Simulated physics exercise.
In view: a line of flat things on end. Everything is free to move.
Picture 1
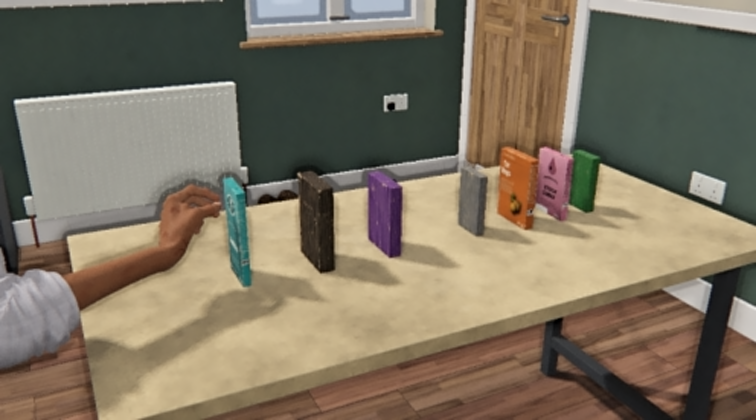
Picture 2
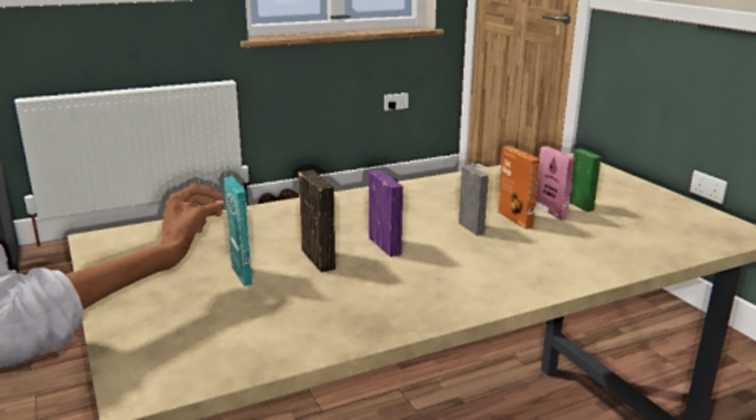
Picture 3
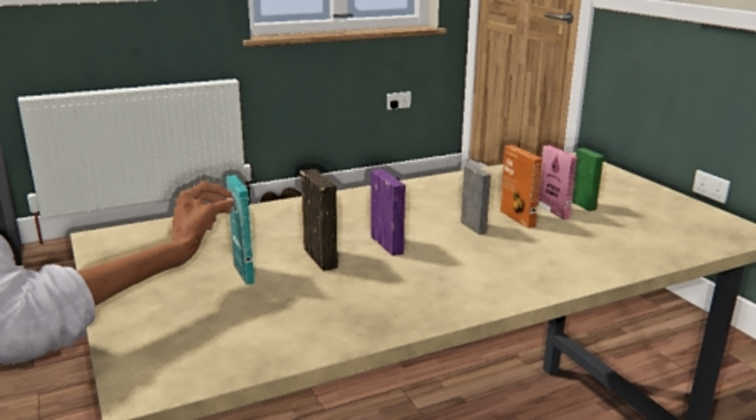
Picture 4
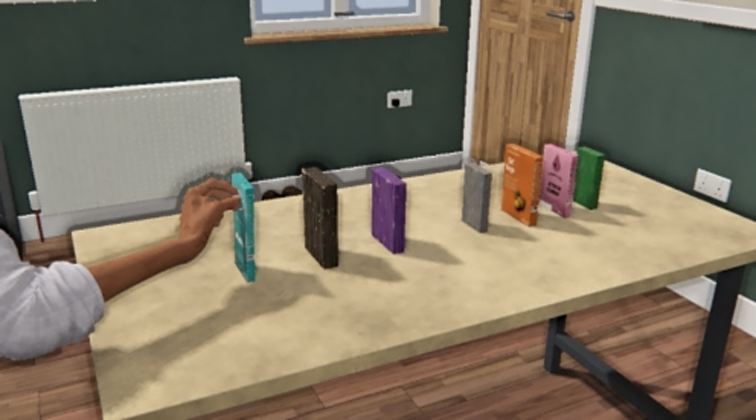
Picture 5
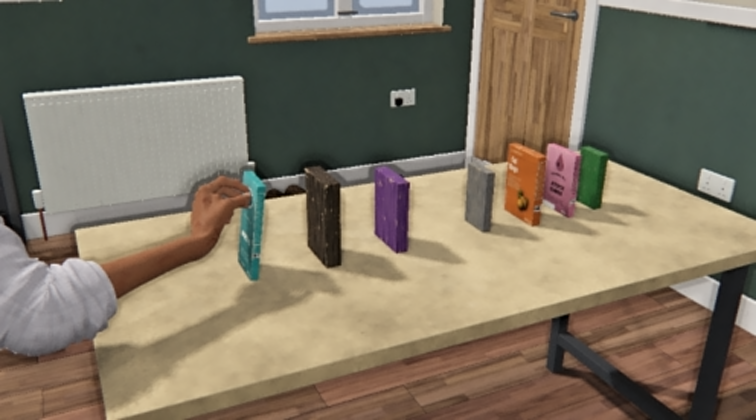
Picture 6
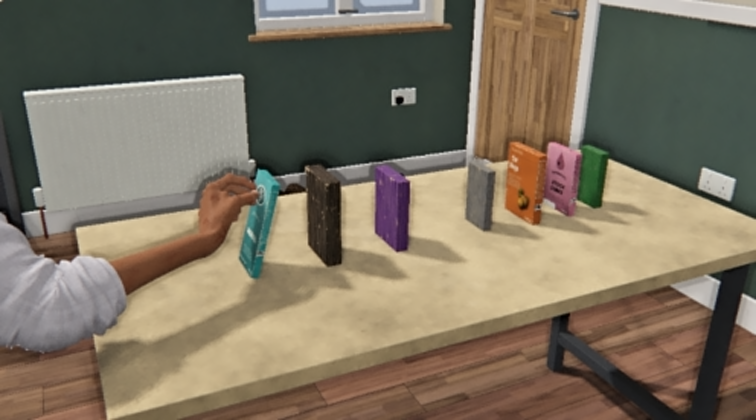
A hand reaching in from the left pushes the top of a turquoise packet, which leans gradually to the right, while the camera drifts very slightly. The view looks down across a pale tabletop in a green-walled room with a radiator and wooden door. Right of the packet stand black, purple, grey, orange, pink and green upright blocks and packets, all staying upright.
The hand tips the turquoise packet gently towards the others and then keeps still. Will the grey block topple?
The grey block stays upright.
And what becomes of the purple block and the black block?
The purple block topples; the black block topples.
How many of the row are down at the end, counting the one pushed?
3 of them.
Then, 0.60 s later than the last frame, turquoise packet 71° over; black block tilted by 39°.
Then, 0.80 s later than the last frame, turquoise packet 79° over; black block on its side; purple block tilted by 68°.
When it is over, lying over on the table, purple block and black block; the other 3 as before. End places, in pixels of the last picture, grey block near (480, 196).
